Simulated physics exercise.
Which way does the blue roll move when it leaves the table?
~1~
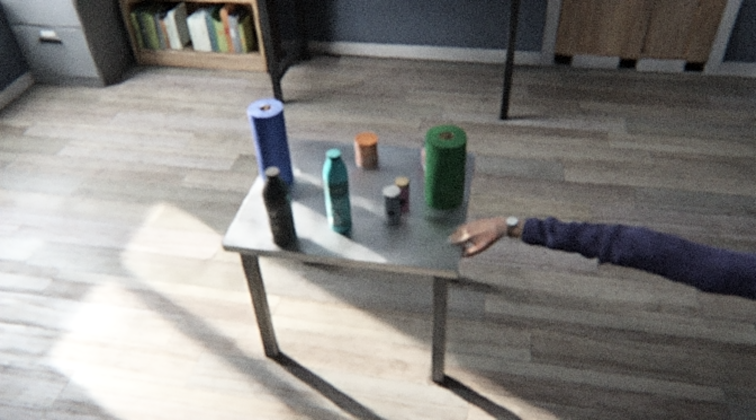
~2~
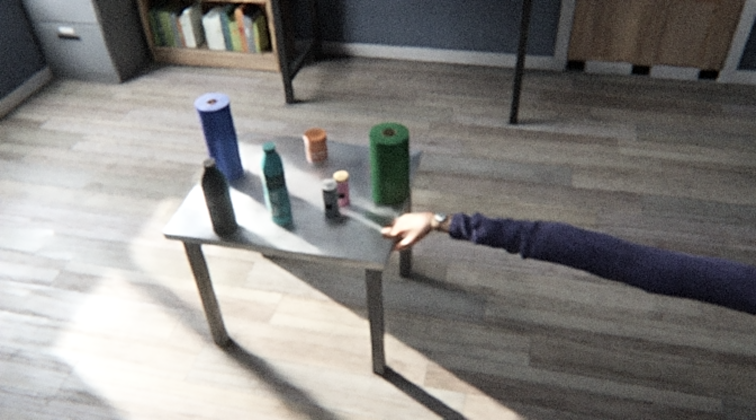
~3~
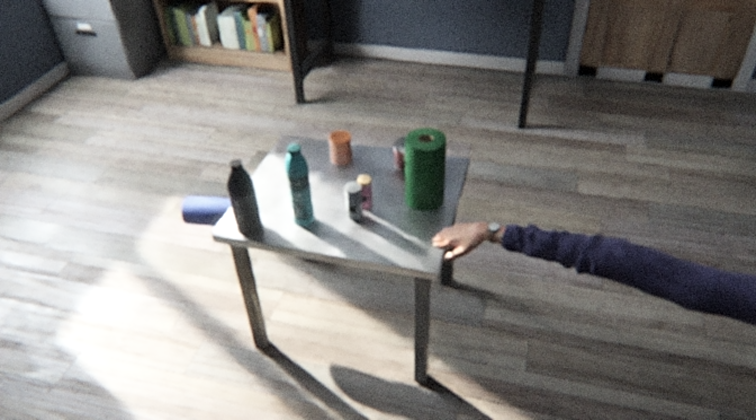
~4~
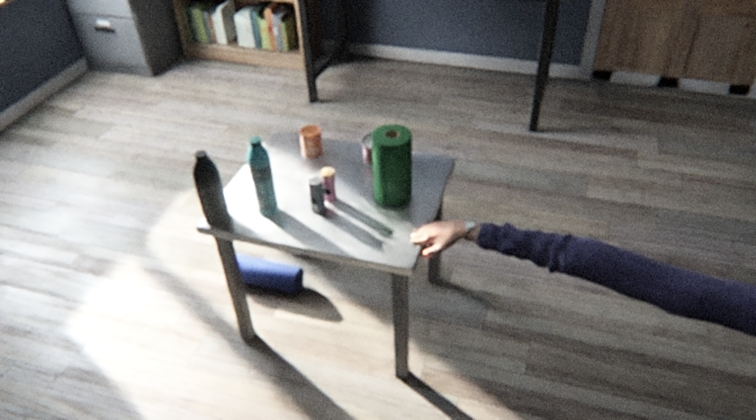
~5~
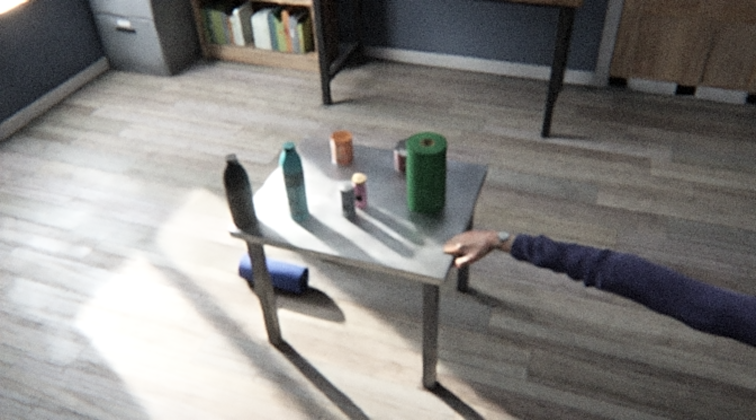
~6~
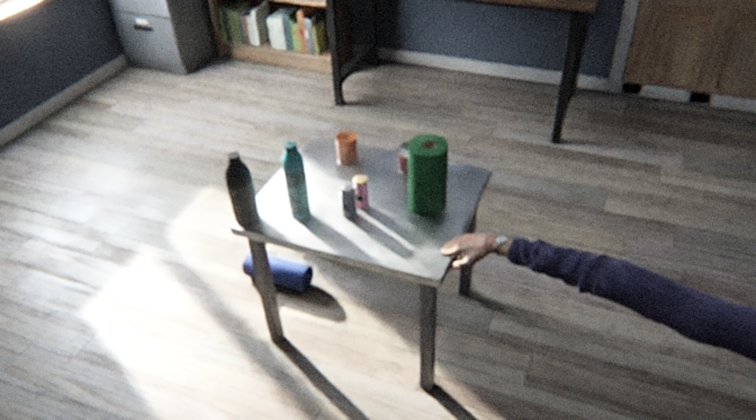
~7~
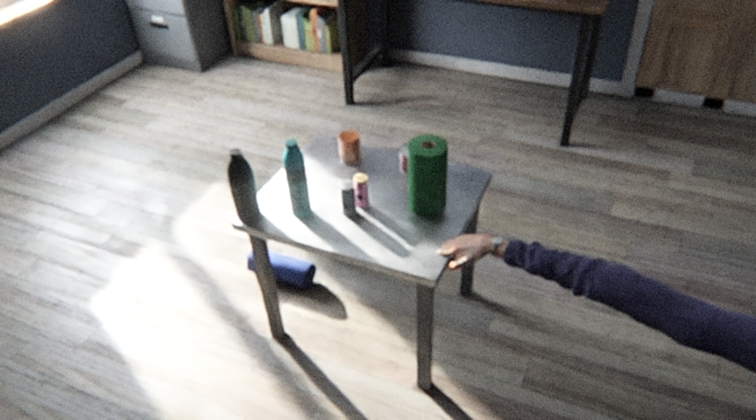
The blue roll moves down, dropping off the table and ending up on its side on the floor.
